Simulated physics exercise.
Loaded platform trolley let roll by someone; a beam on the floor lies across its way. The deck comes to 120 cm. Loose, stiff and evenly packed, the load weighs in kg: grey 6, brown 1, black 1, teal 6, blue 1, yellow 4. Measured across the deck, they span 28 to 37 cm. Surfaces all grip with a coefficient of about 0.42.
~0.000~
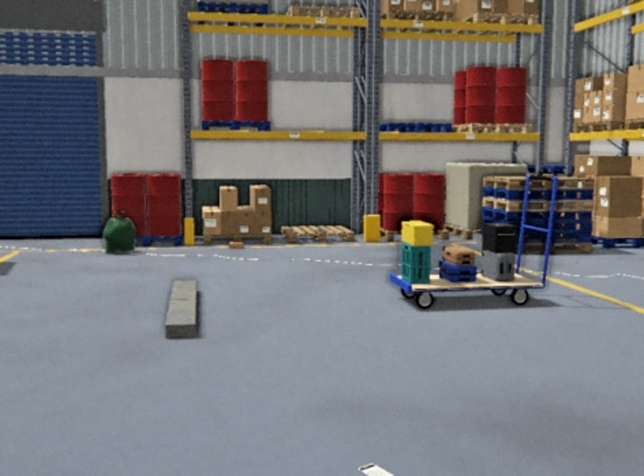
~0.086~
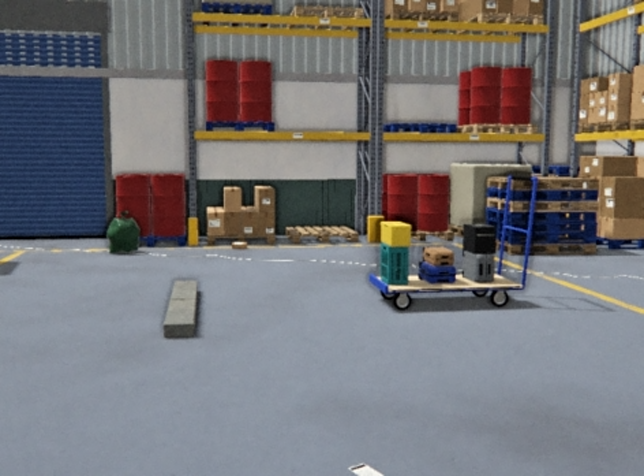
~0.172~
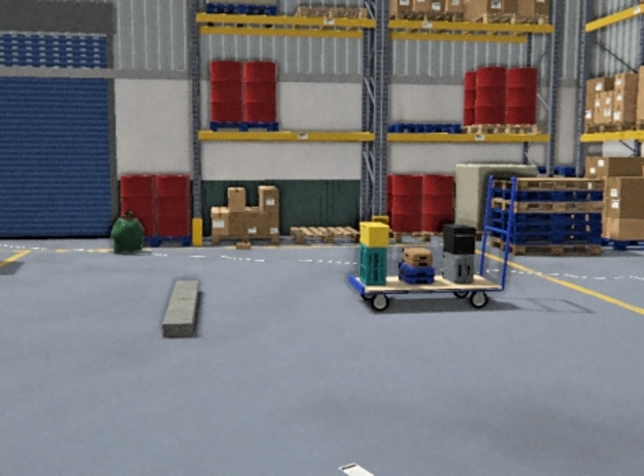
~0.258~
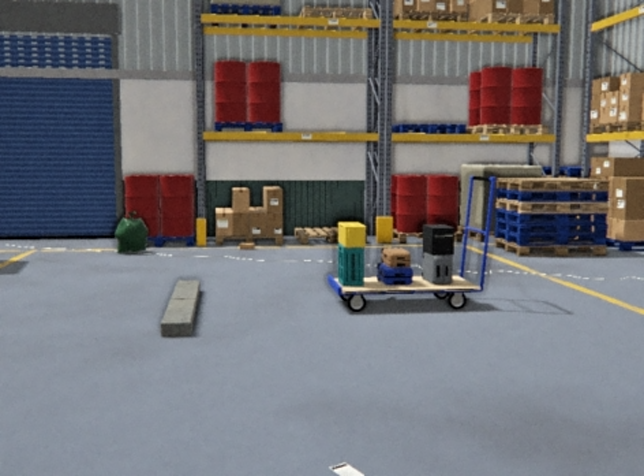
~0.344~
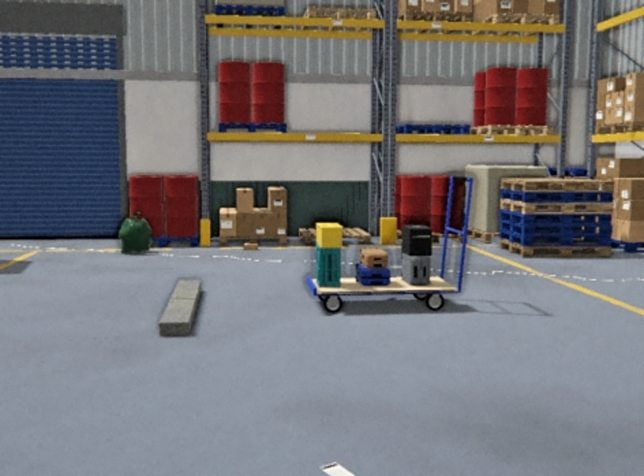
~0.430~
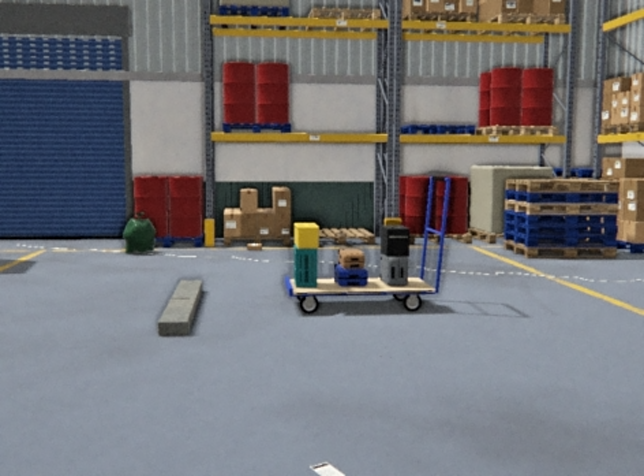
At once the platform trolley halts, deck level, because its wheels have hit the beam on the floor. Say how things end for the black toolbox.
It ends off the deck.
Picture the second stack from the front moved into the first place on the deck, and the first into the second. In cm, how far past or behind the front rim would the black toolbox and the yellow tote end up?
Black 80 behind, yellow 60 past.
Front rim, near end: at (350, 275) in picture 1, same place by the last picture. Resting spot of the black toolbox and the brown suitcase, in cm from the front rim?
Both stay short of the rim: Black by 50 cm and brown by 30 cm.
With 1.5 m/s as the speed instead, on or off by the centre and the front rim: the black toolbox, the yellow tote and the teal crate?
So black stays, yellow goes over the edge, teal goes over the edge.
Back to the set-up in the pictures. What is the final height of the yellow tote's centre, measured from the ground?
About 10 cm.
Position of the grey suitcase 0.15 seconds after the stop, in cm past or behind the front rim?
Roughly 65 cm short of the front rim.
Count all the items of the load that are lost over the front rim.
Looks like the number is 4.
After 0.80 s the deck stops.
After 0.95 s the black toolbox is 63 cm behind the rim, tilted 0°, near (260, 242) in the last picture's view.
After 1.20 s the black toolbox is 27 cm behind the rim, tilted 20°, near (217, 243) in the last picture's view.
After 1.60 s the black toolbox is 3 cm past the rim, tilted 105°, near (181, 258) in the last picture's view.
When all is still (2.0 s), past the rim, brown suitcase, black toolbox, teal crate and yellow tote; behind it, grey suitcase and blue suitcase.
